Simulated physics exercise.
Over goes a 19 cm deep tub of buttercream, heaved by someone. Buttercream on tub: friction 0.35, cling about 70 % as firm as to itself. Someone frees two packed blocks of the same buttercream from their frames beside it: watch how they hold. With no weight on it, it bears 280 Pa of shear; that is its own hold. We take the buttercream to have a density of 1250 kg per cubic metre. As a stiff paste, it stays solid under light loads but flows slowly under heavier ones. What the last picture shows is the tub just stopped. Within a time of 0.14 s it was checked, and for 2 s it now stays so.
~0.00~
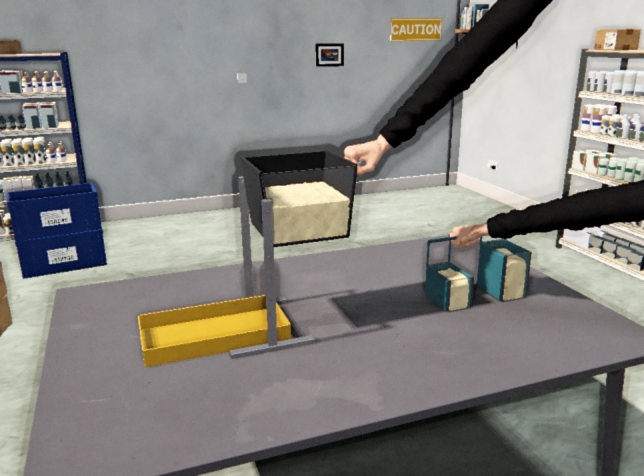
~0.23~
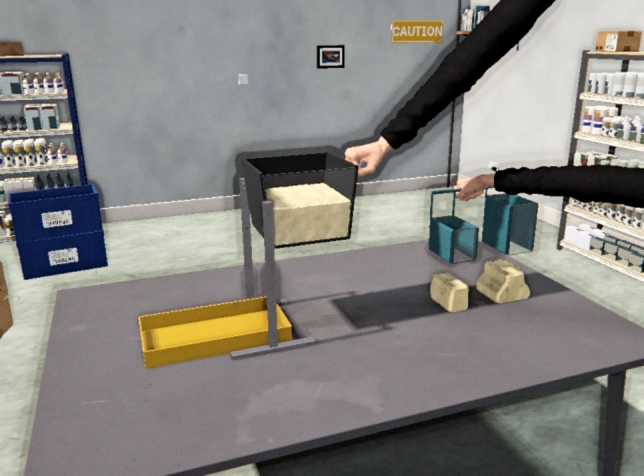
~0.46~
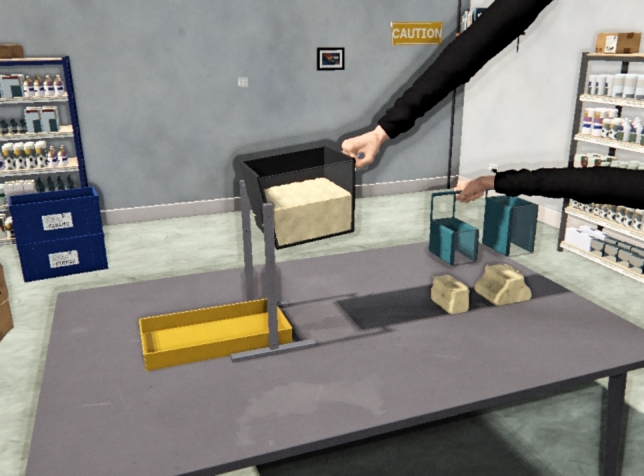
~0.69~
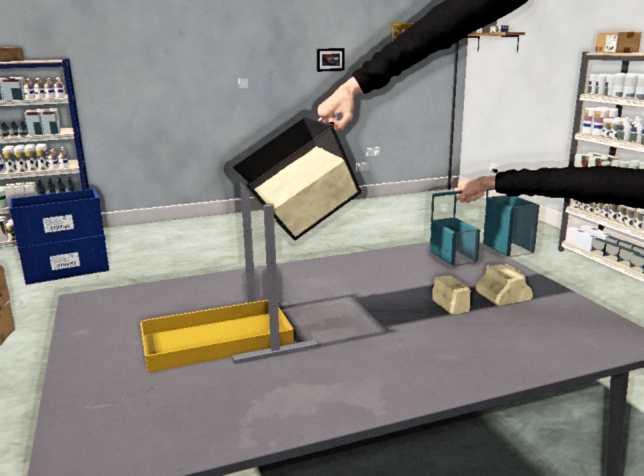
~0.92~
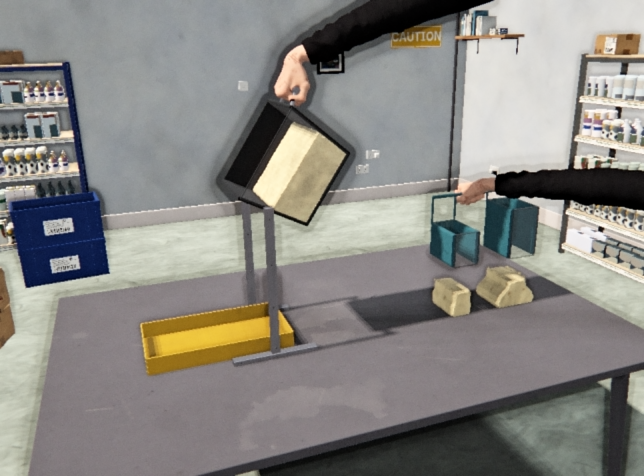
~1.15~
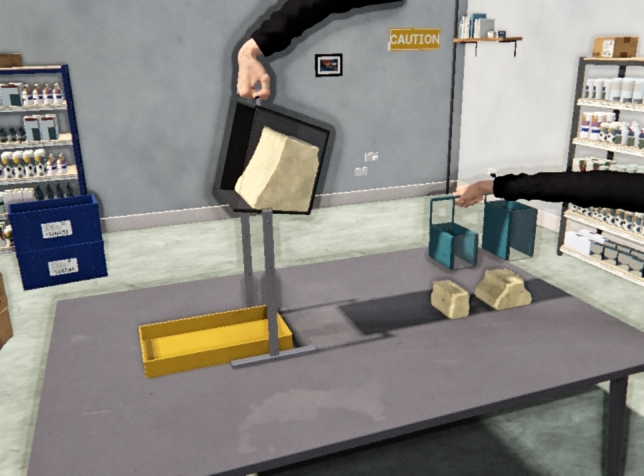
At the start, one hand holds a dark tub of pale buttercream on a stand while another lifts two teal moulds off pale blocks, which sag slightly, the right one more. Then the first hand swings the tub up and leftward onto its side, the buttercream still inside above a yellow tray.
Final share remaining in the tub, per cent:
Near 93 %.
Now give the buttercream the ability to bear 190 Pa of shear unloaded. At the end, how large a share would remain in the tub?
Then roughly 75 %.
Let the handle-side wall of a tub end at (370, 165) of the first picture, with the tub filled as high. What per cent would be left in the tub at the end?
In that case some 70 per cent.
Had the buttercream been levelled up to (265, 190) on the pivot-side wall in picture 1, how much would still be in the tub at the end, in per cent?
In that case some 60 per cent.
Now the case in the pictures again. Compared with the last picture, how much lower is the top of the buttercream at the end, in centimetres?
6 cm.
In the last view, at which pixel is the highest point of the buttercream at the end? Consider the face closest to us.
The highest point is near (268, 164) in the last picture.
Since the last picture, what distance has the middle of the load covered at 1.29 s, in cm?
It has moved close to 3 cm.
After 1.29 s, the tub is at 75 degrees and holds 100 %.
After 1.46 s, the tub is at 75 degrees and holds 95 %.
After 1.63 s, the tub is at 75 degrees and holds 95 %.
After 1.80 s, the tub is at 75 degrees and holds 94 %.
After 3.15 s, at the end, the tub is at 75 degrees and holds 93 %.
